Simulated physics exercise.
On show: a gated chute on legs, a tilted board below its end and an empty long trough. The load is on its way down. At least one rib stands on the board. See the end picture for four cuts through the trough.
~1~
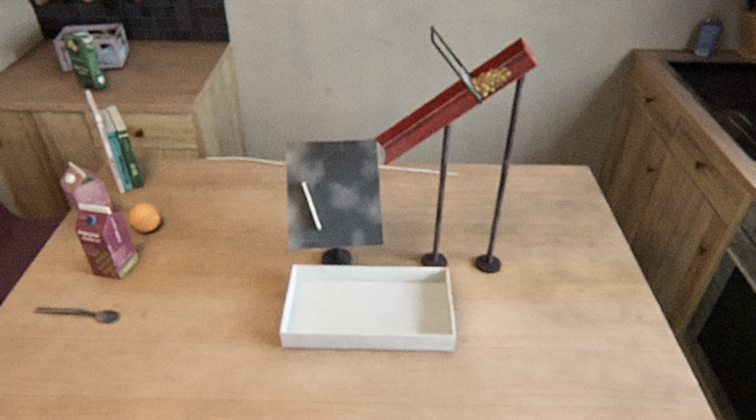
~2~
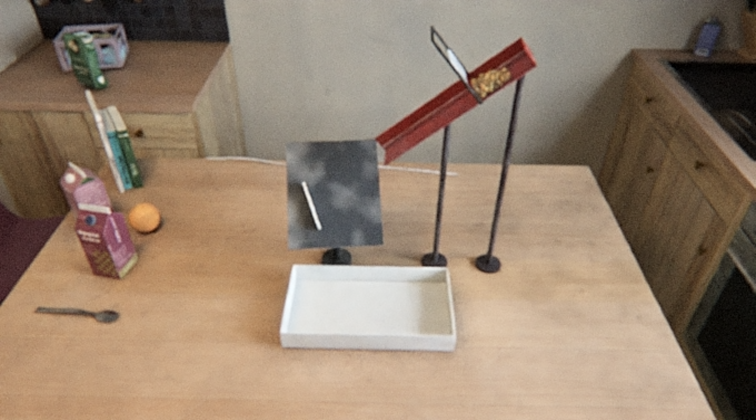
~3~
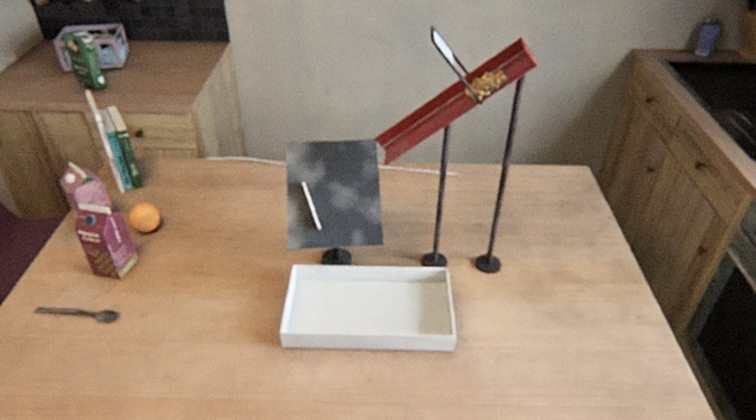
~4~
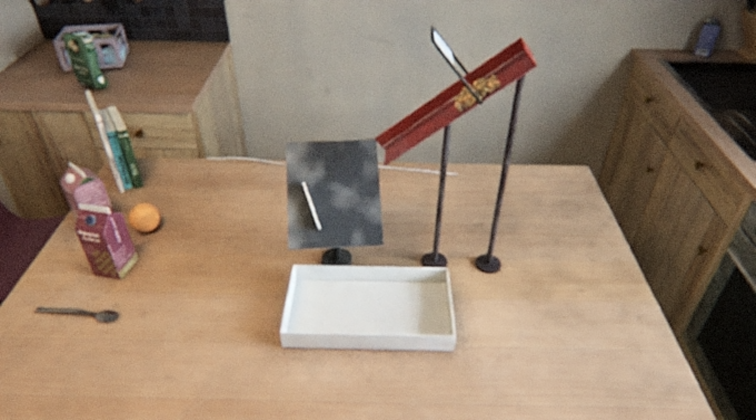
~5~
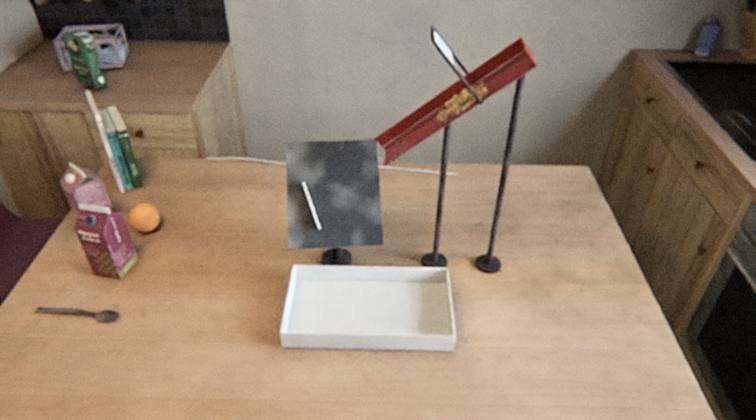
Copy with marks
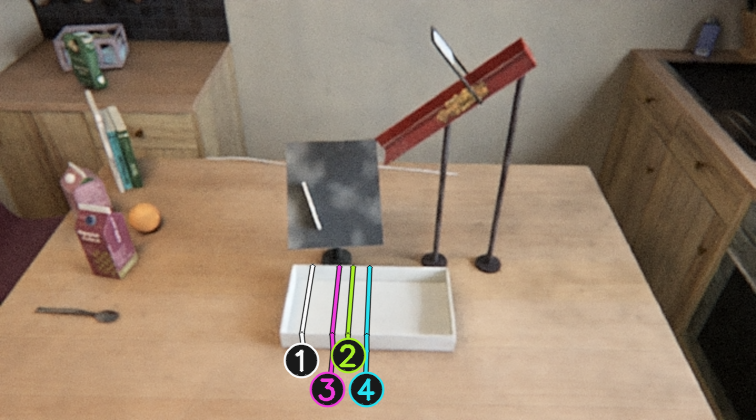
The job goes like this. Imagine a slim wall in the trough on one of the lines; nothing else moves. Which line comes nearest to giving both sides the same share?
Use line 3.
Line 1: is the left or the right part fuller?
The right side.
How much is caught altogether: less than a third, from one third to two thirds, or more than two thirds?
About that: More than two thirds.
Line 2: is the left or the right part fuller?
More lands on the left.
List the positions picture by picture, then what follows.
Load behind the gate at (488, 83), dried chickpeas; lip of the chute at (385, 158), sloping fairly steeply, in the first frame.
Middle of the board at (334, 193), tilted fairly steeply; middle of its low edge at (336, 247); of its high edge at (332, 141), in the second frame.
Front corners of the trough at (281, 332) and (455, 336), empty; front of the load at (468, 92), in the third frame.
Middle of the load at (477, 93); its front at (457, 105), about a quarter of the way to the lip; rib from (303, 182) to (319, 227), in the fourth frame.
Middle of the load at (465, 101); its front at (440, 117), about a third of the way to the lip, in the fifth frame.
On the marked copy, line 1 crosses the front rim at (301, 333); line 2 crosses the front rim at (348, 334); line 3 crosses the front rim at (332, 333); line 4 crosses the front rim at (366, 334).
With 1, of what is caught, a small part on the left of the divider, nearly all on the right.
With 2, of what is caught, nearly all on the left of the divider, a stray few on the right.
With 3, of what is caught, about half on the left of the divider, about half on the right.
With 4, of what is caught, nearly all on the left of the divider, a stray few on the right.
